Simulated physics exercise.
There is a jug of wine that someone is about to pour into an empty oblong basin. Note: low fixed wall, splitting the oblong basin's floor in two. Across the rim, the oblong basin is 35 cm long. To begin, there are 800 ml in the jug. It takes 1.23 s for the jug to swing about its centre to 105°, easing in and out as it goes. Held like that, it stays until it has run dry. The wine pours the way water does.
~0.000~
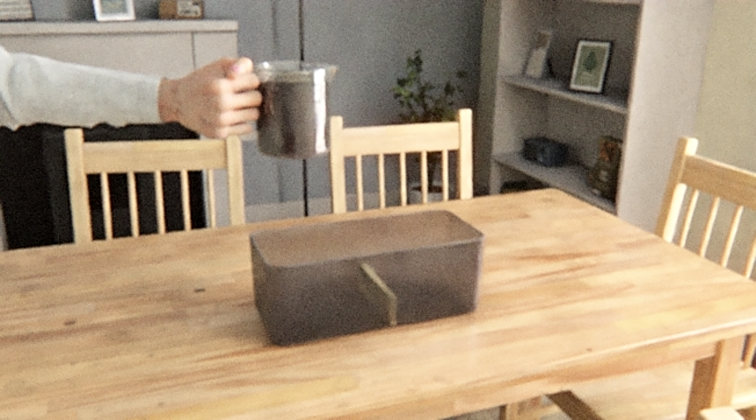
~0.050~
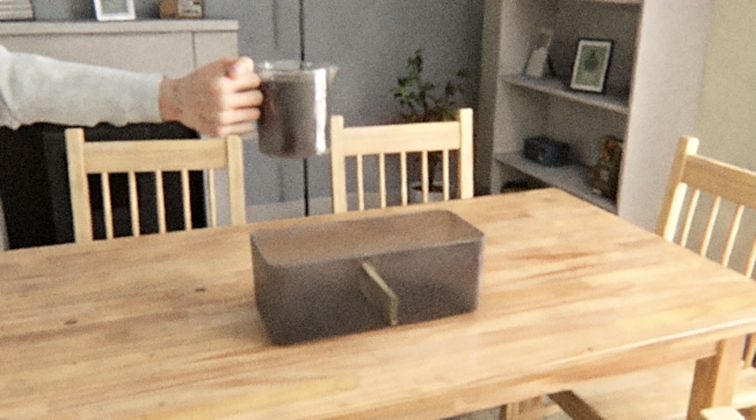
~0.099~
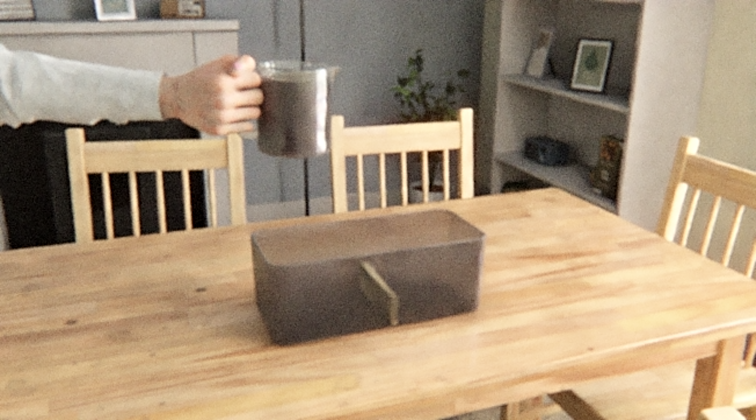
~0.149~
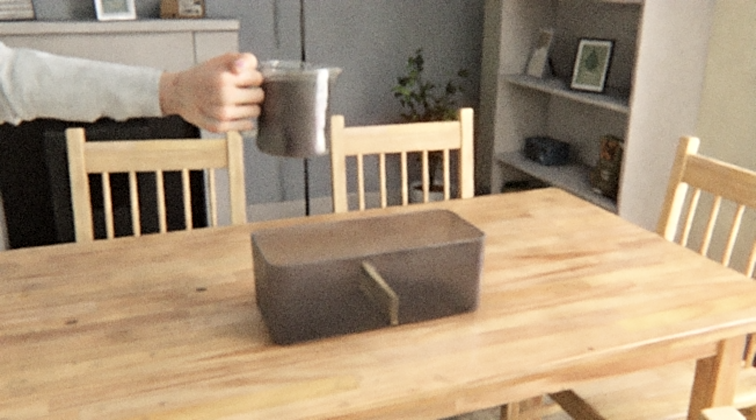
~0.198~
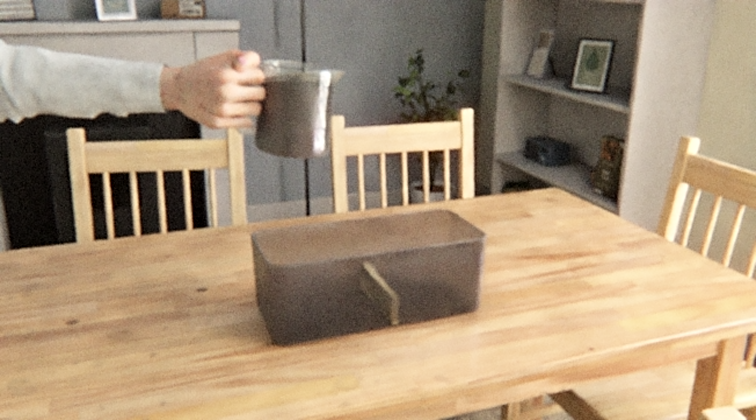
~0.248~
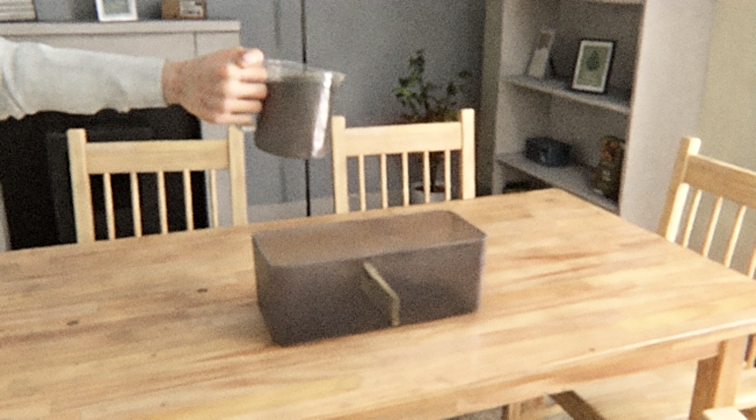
A hand held a clear jug of dark liquid by its handle above an oblong basin on a wooden table, then slowly tilted it slightly to the right while the basin stayed still.
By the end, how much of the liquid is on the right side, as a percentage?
Around 86 percent.
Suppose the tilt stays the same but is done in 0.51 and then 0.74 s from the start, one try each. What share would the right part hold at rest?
In order, 85 and 85 per cent.
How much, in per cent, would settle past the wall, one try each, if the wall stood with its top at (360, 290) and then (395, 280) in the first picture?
I'd put it at about 90 per cent for the first and about 55 per cent for the second.
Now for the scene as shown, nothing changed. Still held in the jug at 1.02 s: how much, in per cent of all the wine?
About 30 % is still there.
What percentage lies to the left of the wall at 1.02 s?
Roughly 1 in a hundred.
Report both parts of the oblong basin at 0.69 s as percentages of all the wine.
0 per cent left and 2 right, roughly.
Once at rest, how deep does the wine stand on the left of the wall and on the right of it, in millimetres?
Around 4 mm deep on the left, around 32 mm deep on the right.
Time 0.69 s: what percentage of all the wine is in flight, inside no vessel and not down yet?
Around 16 percent.
By 0.69 s the tilt is 63° and 83 per cent is still to pour, 0 is left of the wall and 2 right of it.
By 1.02 s the tilt is 98° and 31 per cent is still to pour, 1 is left of the wall and 40 right of it.
By 1.36 s the tilt is 105° and 3 per cent is still to pour, 7 is left of the wall and 82 right of it.
By 1.73 s the tilt is 105° and 0 per cent is still to pour, 13 is left of the wall and 85 right of it.
At rest 13 per cent lies left of the wall, 86 right of it and 2 outside.
